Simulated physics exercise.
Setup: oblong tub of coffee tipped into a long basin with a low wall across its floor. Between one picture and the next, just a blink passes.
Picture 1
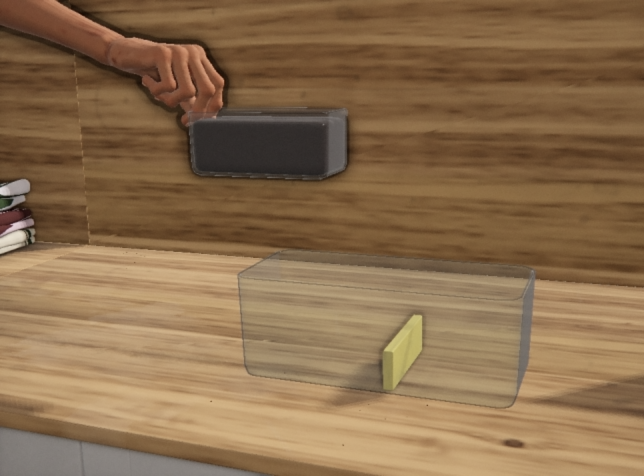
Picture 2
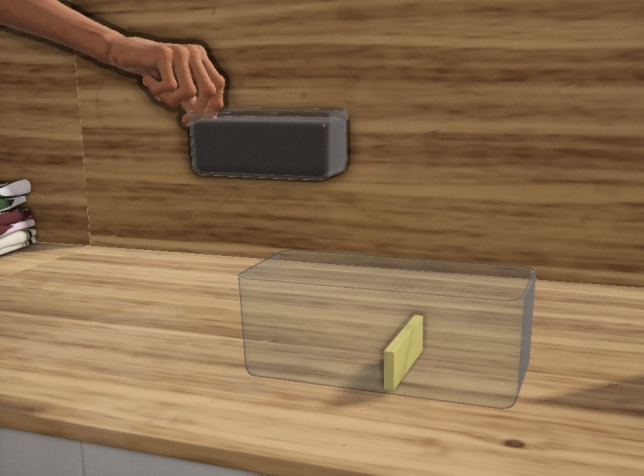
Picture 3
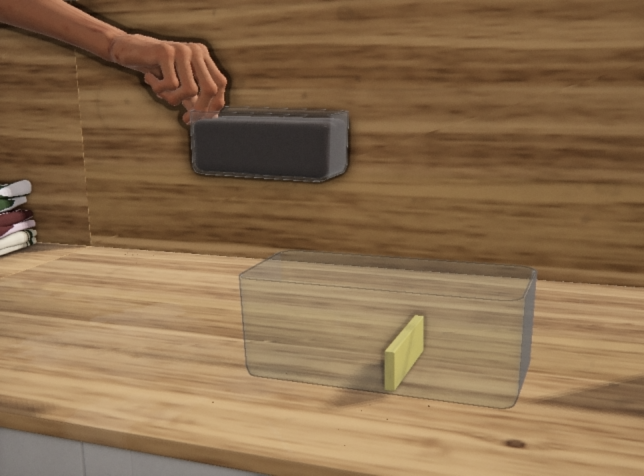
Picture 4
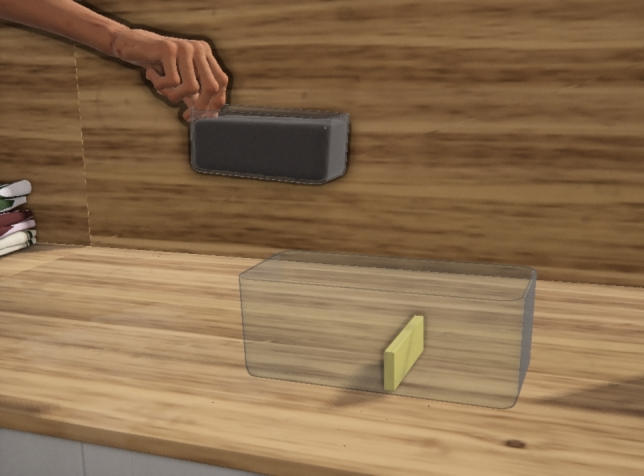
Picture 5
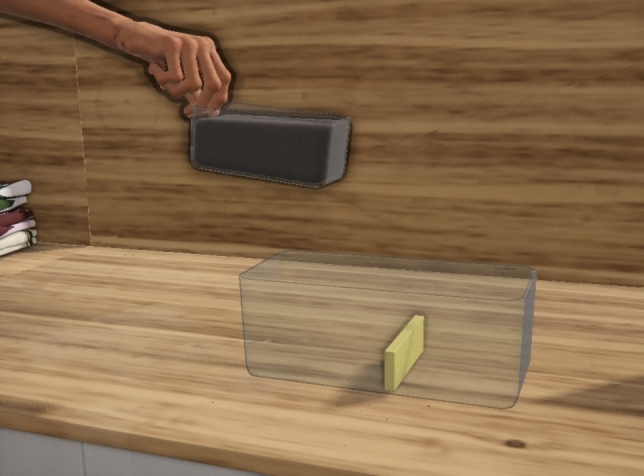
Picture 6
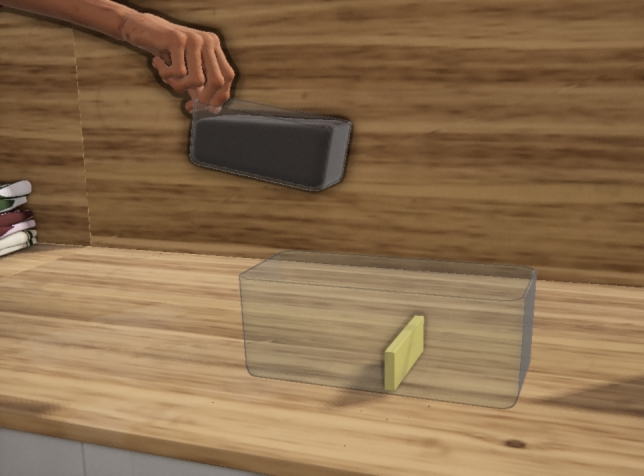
A hand held a dark oblong tub above a clear, long basin with a low yellow wall across its floor, then slowly tilted the tub slightly, its right end dipping, while the basin stayed still.
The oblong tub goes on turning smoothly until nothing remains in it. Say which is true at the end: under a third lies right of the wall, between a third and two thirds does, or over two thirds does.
Between a third and two thirds lies right of the wall.
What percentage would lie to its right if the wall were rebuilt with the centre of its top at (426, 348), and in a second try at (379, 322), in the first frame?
Roughly 35 % and then 70 %.
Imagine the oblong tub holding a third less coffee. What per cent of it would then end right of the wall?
Close to 25 per cent, more or less.
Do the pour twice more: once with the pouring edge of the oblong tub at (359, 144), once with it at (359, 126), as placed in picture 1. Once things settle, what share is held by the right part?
Estimate, first then second: 65 per cent and 65 per cent.
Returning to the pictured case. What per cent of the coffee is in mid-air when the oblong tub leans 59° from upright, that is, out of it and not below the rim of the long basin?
Something like 35 per cent of it.
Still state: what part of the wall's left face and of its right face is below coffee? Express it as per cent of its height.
I'd say close to 30 per cent on the left side and 50 on the right.
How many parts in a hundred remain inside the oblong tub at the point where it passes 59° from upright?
Remaining fraction: Approx. 45 %.
A moment on, the oblong tub is tipped part way and 44 per cent is still to pour, 4 is left of the wall and 15 right of it.
Next, the oblong tub is tipped on its side and 10 per cent is still to pour, 27 is left of the wall and 53 right of it.
Then the oblong tub is tipped right over and 1 per cent is still to pour, 39 is left of the wall and 53 right of it.
Later the oblong tub is tipped right over and 0 per cent is still to pour, 41 is left of the wall and 53 right of it.
Finally, 41 per cent lies left of the wall, 53 right of it and 5 outside.
